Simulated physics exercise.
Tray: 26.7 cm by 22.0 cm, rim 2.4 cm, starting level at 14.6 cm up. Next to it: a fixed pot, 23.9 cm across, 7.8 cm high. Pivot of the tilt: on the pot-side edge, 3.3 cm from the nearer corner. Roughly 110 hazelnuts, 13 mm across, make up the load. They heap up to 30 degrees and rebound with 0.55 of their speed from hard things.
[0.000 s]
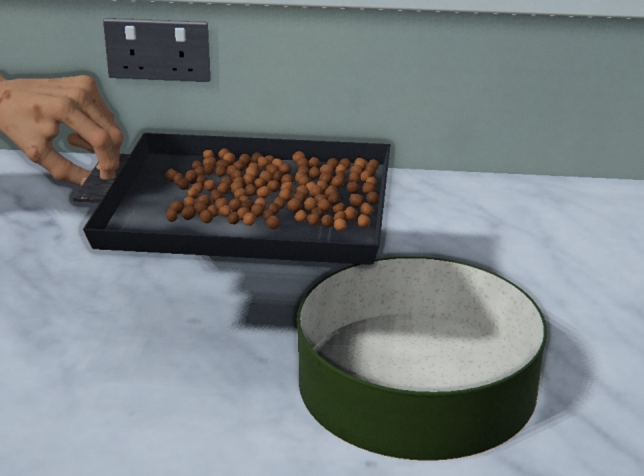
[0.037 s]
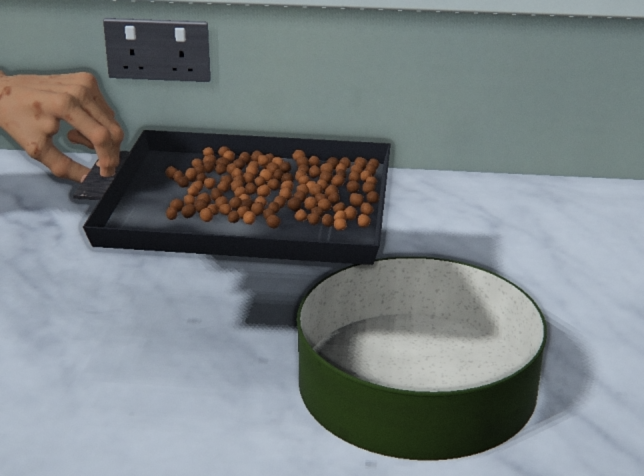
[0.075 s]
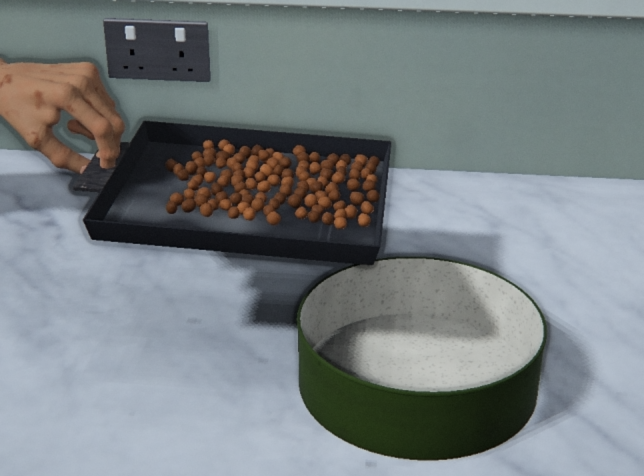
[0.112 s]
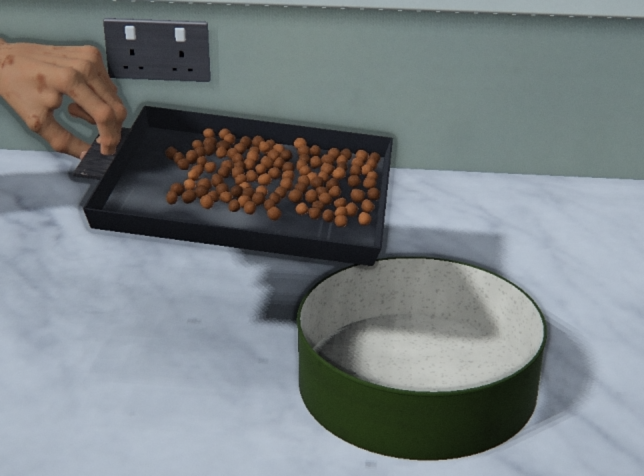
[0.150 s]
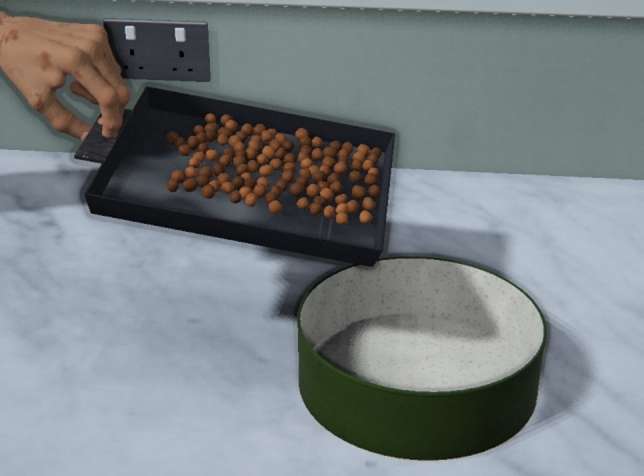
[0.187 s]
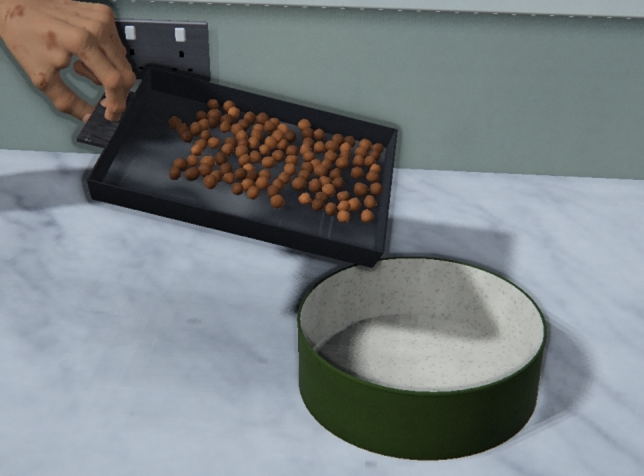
A hand at the left grips the short handle of a black rectangular tray of brown hazelnuts above a pale marbled worktop, seen from slightly above against a grey-green wall with a dark double socket. A round green pot with a speckled whitish inside stands at the lower right. The hand lifts the tray's left end, slowly then faster, tilting it down towards the pot while the view stays still.
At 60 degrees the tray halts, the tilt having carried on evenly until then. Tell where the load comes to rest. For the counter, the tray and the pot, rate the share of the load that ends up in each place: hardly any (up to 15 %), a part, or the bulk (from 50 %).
Share of the load - the counter: Hardly any, the tray: The bulk, the pot: A part.
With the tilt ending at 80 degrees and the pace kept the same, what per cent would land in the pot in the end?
Estimated share: About 90 %.
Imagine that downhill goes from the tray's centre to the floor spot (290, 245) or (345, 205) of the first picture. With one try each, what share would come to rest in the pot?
30 and 5 %.
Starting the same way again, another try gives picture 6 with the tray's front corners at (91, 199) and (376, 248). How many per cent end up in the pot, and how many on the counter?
You'd end with pot at 10 and counter at 0.
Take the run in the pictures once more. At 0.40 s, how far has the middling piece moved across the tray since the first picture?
Around 4 centimetres.
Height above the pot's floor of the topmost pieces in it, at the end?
I'd say near 1.5 centimetres.
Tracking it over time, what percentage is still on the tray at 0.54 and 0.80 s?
About 100, 85.
After 0.40 s, tilt 38 degrees; the tray holds 100 %, the pot 0 %.
After 0.54 s, tilt 54 degrees; the tray holds 100 %, the pot 0 %.
After 0.80 s, tilt 60 degrees; the tray holds 85 %, the pot 10 %.
By 1.8 s all is still; counter 0 %, tray 75 %, pot 20 %.
